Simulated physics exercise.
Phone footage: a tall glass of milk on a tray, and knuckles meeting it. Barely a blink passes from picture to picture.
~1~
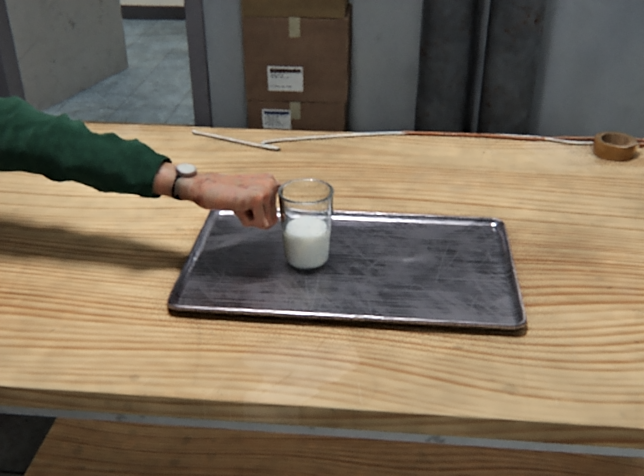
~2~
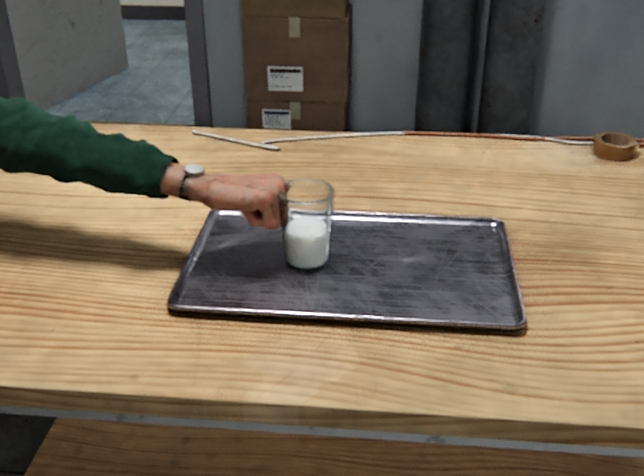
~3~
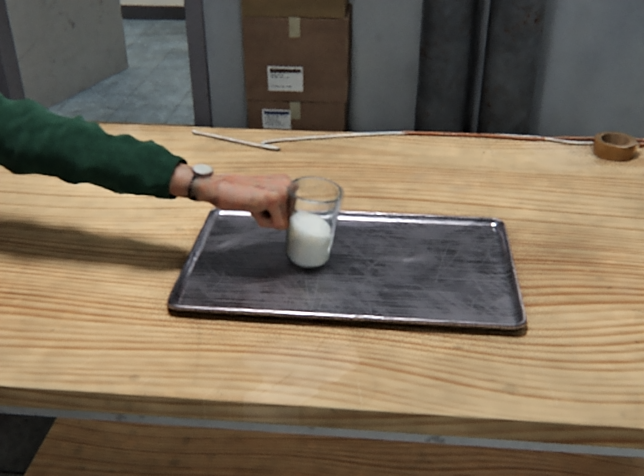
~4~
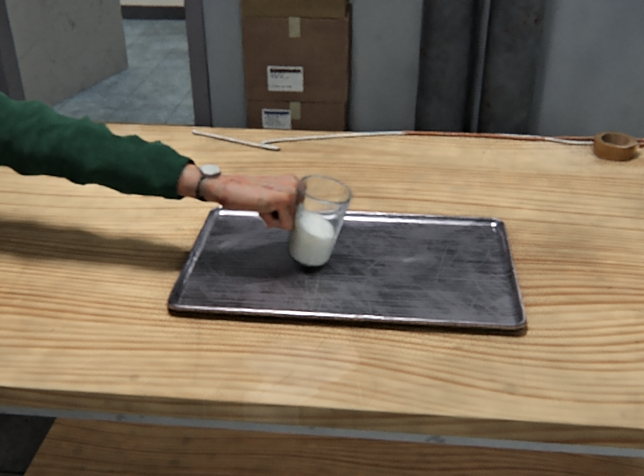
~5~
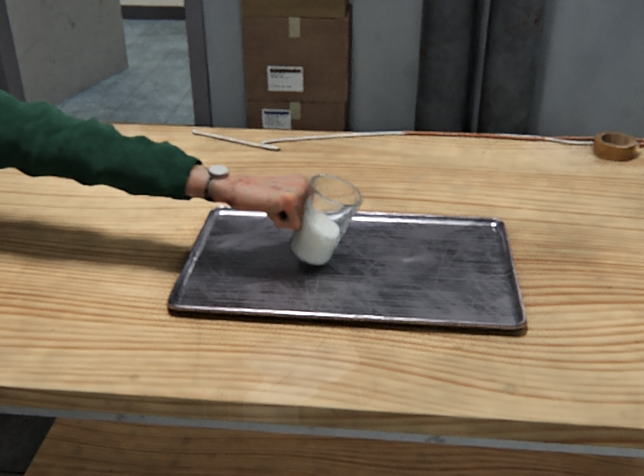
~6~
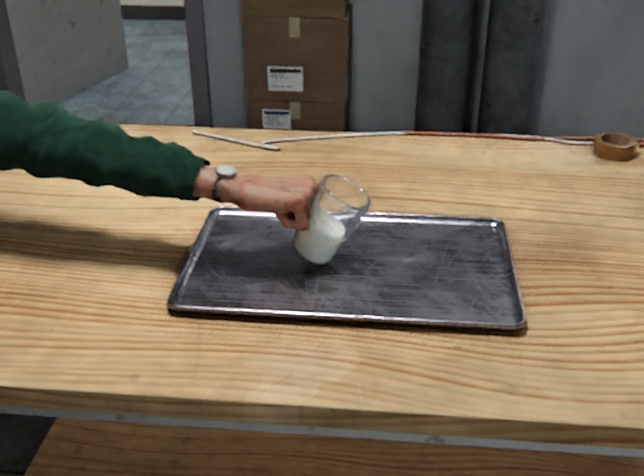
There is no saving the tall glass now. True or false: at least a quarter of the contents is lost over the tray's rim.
True.
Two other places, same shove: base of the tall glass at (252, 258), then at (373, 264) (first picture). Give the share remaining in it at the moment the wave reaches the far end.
Roughly 40 % and 80 %.
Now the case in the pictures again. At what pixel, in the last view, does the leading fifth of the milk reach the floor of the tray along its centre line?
(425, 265).
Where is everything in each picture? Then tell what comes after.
In the first picture, it leans 0°; its right rim is at (332, 193); the milk meets the walls at (286, 223) and (328, 225); the tray's far rim is at (513, 267); the tray is clear ahead.
In the second picture, it leans 0°; its right rim is at (332, 193); the milk meets the walls at (286, 223) and (328, 225).
In the third picture, it leans 7°; its right rim is at (342, 195); the milk meets the walls at (290, 213) and (329, 225).
In the fourth picture, it leans 13°; its right rim is at (351, 197); the milk meets the walls at (298, 203) and (337, 229).
In the fifth picture, it leans 21°; its right rim is at (360, 200); the milk meets the walls at (303, 210) and (342, 229).
In the sixth picture, it leans 28°; its right rim is at (369, 205); the milk meets the walls at (304, 221) and (347, 229).
A moment on, the tall glass lies on its side and 100 per cent is in the glass, 0 on the tray and 0 above or beyond its rim.
Next, the tall glass lies on its side and 52 per cent is in the glass, 22 on the tray and 26 above or beyond its rim.
Then the tall glass lies on its side and 28 per cent is in the glass, 48 on the tray and 25 above or beyond its rim.
Later the tall glass lies on its side and 15 per cent is in the glass, 36 on the tray and 49 above or beyond its rim.
In the end 51 per cent is held by tray and glass, 49 is off the tray.
